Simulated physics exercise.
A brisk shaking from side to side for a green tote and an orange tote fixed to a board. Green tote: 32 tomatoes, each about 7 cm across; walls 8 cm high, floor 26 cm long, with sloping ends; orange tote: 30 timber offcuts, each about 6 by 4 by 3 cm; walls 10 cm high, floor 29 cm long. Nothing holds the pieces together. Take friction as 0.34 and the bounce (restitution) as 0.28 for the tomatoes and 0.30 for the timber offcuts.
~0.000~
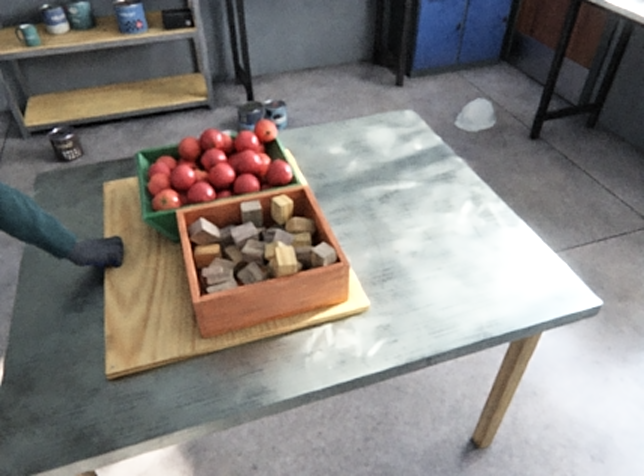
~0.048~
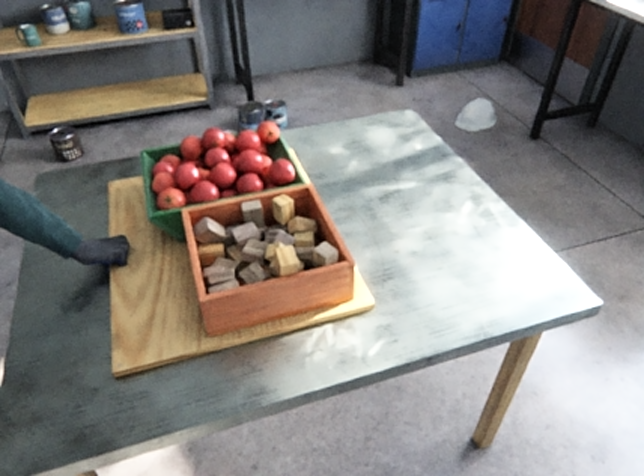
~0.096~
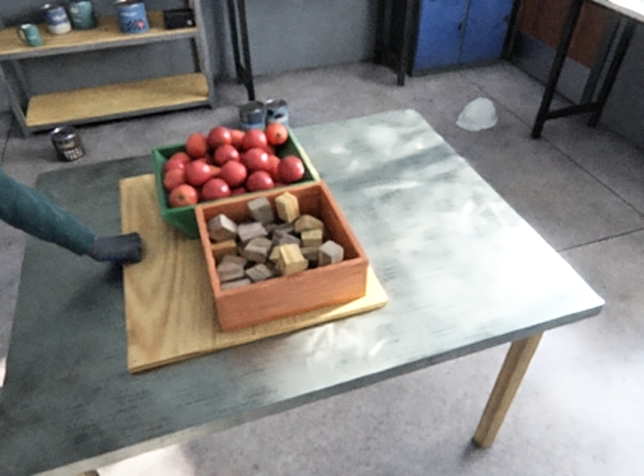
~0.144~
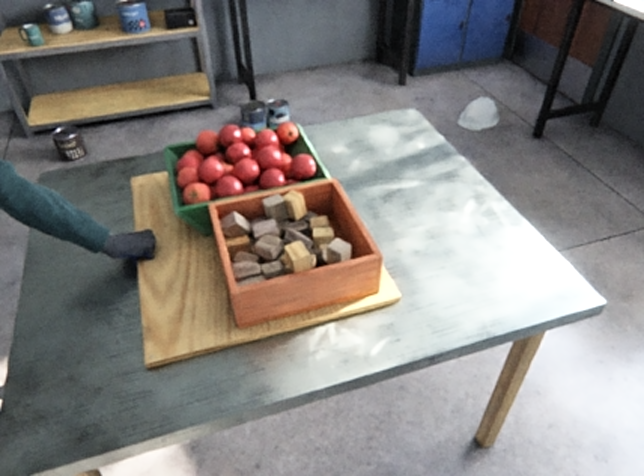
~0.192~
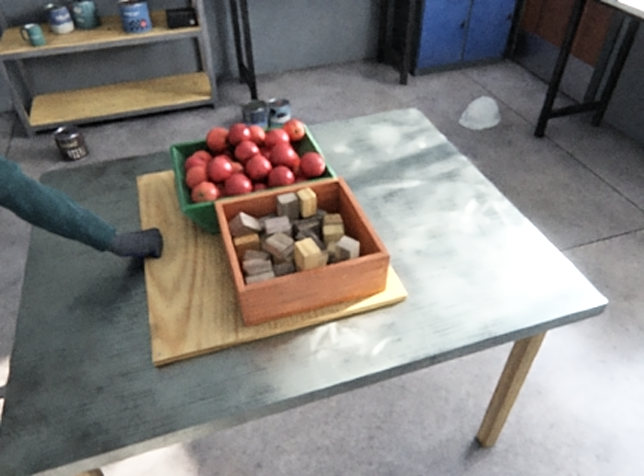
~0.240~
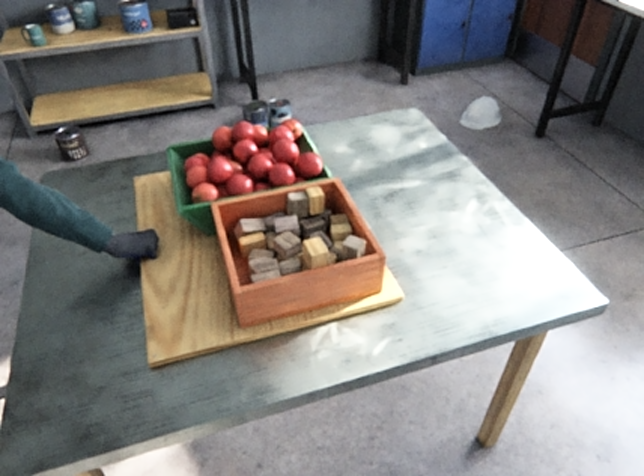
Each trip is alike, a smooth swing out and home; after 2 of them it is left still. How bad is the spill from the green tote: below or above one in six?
The green tote loses under a sixth of its tomatoes.
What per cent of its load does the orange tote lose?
About: Orange tote 0 per cent.
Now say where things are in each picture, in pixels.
In the first picture (we follow the rim corner now nearest the camera; the camera pans a little), green tote at (146, 216); orange tote at (200, 299); board 0 cm from its start; nothing out yet.
In the second picture, green tote at (151, 215); orange tote at (206, 297); board 1 cm from its start.
In the third picture, green tote at (165, 212); orange tote at (222, 294); board 4 cm from its start.
In the fourth picture, green tote at (178, 209); orange tote at (238, 290); board 7 cm from its start.
In the fifth picture, green tote at (185, 208); orange tote at (245, 288); board 8 cm from its start.
In the sixth picture, green tote at (181, 209); orange tote at (240, 289); board 7 cm from its start; nothing out yet.
After 0.41 s, 0 of 32 out of the green tote and 0 of 30 out of the orange tote.
After 0.61 s, 0 of 32 out of the green tote and 0 of 30 out of the orange tote.
After 0.91 s, 0 of 32 out of the green tote and 0 of 30 out of the orange tote.
When it is over (at 1.28 s), 0 of 32 out of the green tote and 0 of 30 out of the orange tote. Asked share, 0 of 32, 0 per cent.
